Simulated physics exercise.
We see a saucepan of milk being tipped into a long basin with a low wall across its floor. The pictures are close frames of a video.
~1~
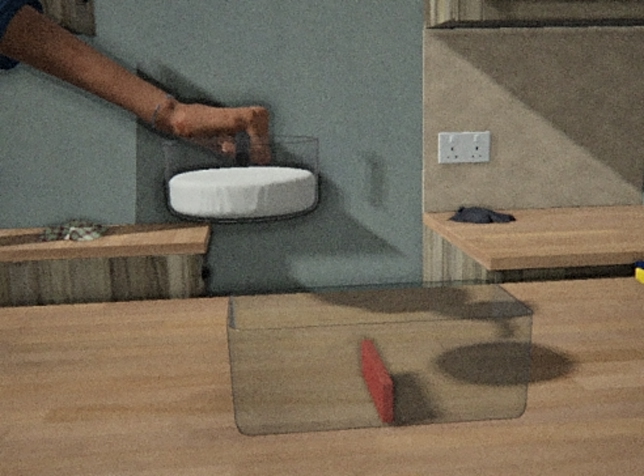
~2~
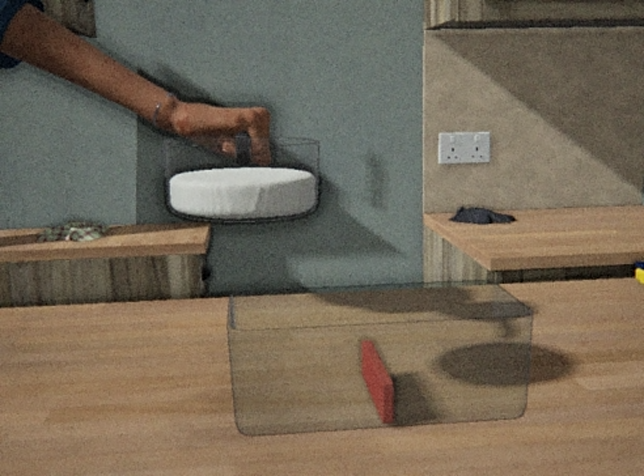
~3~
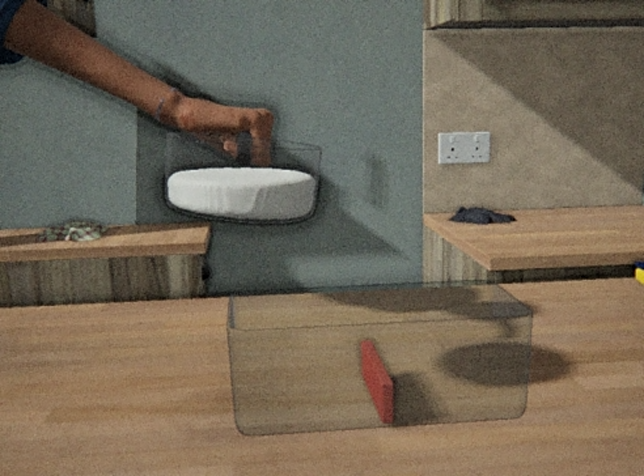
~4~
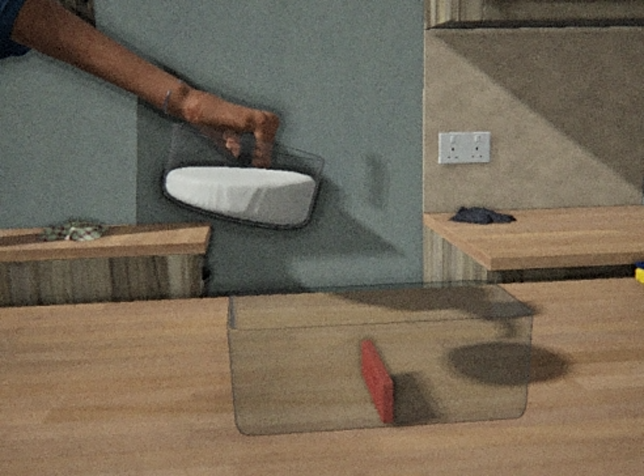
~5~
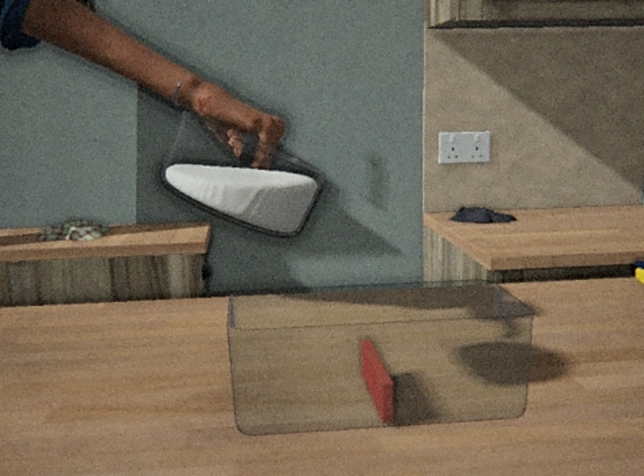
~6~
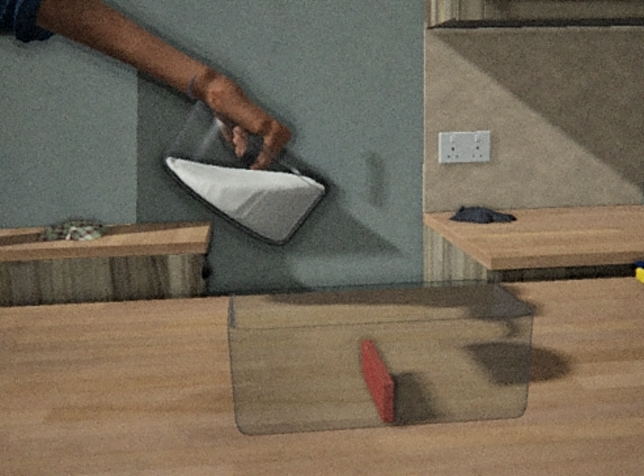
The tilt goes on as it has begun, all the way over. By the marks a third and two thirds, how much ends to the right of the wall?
In the end less than a third is right of the wall.
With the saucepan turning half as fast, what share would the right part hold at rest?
Some 30 per cent.
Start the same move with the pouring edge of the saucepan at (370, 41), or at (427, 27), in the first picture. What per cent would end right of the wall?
In turn 75 and 70 in a hundred.
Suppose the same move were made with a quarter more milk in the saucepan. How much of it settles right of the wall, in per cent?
Roughly 25 in a hundred.
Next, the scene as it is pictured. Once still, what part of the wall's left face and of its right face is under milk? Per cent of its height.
Some 50 per cent left and 10 right.
A moment on, the saucepan is tipped right over and 20 per cent is still to pour, 34 is left of the wall and 8 right of it.
Next, the saucepan is tipped right over and 4 per cent is still to pour, 72 is left of the wall and 13 right of it.
Then the saucepan is tipped right over and 0 per cent is still to pour, 80 is left of the wall and 15 right of it.
Later the saucepan is tipped right over and 0 per cent is still to pour, 80 is left of the wall and 16 right of it.
In the end 80 per cent lies left of the wall, 16 right of it and 3 outside.
